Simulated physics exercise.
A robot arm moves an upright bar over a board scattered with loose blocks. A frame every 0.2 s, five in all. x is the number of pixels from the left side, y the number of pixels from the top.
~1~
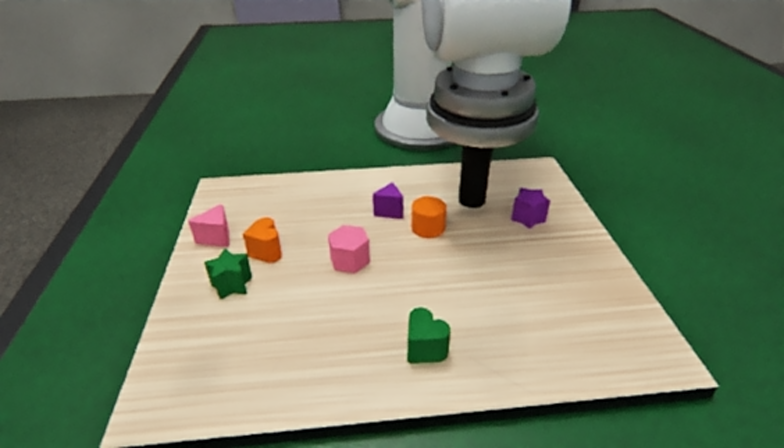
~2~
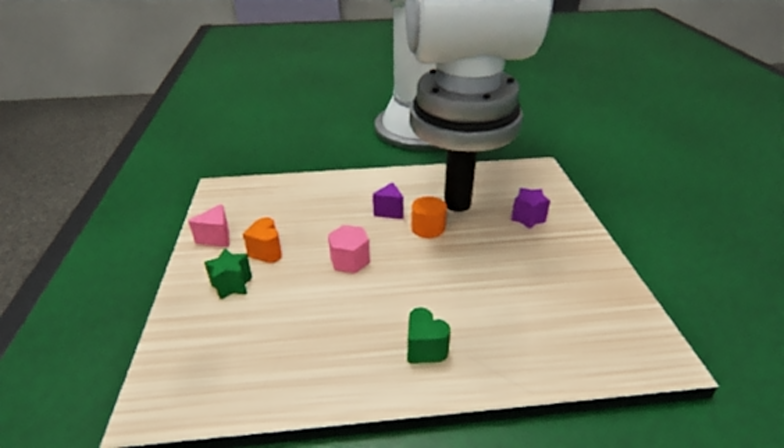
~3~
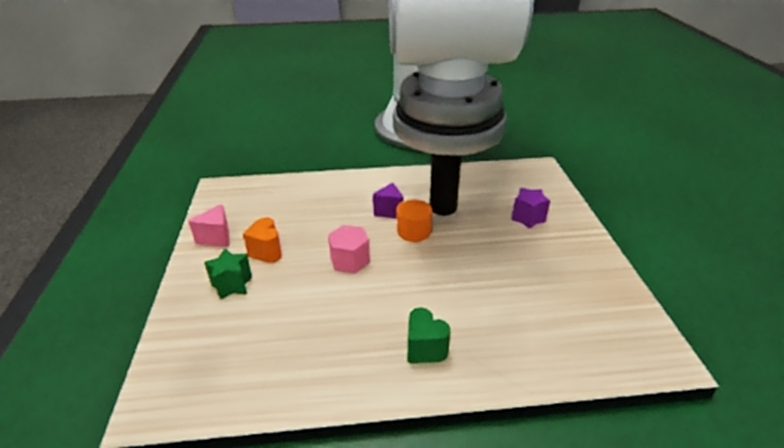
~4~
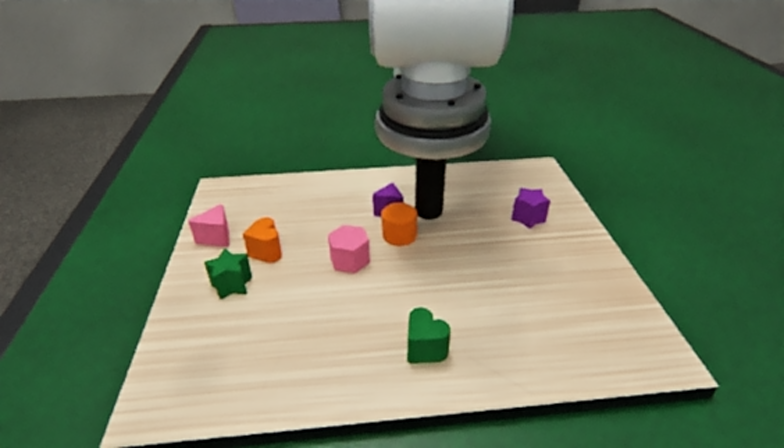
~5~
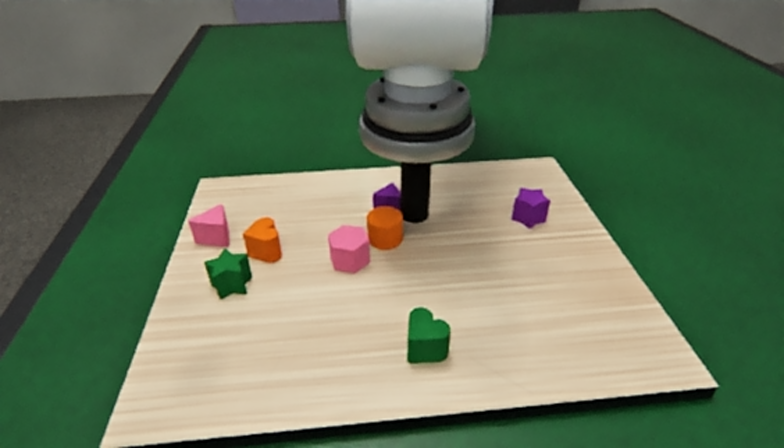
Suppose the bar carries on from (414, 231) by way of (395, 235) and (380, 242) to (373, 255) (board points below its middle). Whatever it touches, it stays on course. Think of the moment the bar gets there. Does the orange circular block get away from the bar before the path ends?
Yes, I think so.
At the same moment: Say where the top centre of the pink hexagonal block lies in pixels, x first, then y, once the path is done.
The middle of its upper face should be somewhere near (317, 247).
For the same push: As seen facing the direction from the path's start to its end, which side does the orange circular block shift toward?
Facing the way the path runs, start to end, you'll find the orange circular block has shifted right.
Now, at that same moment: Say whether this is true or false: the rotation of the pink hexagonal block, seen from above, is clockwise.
False - the claim does not hold.
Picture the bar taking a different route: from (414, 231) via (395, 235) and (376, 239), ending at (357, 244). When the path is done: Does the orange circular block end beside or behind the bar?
The answer is no.
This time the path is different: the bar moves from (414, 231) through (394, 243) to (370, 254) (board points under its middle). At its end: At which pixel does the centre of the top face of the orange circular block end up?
Its top centre lands on (339, 223).
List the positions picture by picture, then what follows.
In the first frame, bar tip (472, 201); block tops, pink hexagonal block (348, 237); orange circular block (429, 205); purple triangular piece (389, 191).
In the second frame, bar (457, 204); blocks unchanged.
In the third frame, bar (443, 208); orange circular block (415, 209).
In the fourth frame, bar (429, 212); orange circular block (400, 213).
In the fifth frame, bar (415, 215); pink hexagonal block (348, 237); orange circular block (385, 216); purple triangular piece (389, 191).
The first path, step by step. Halfway along, bar (386, 221); pink hexagonal block (333, 241), turned 35° anticlockwise; orange circular block (354, 221).
At the end, bar (372, 239); pink hexagonal block (317, 247), turned 70° anticlockwise; orange circular block (341, 225); purple triangular piece in place.
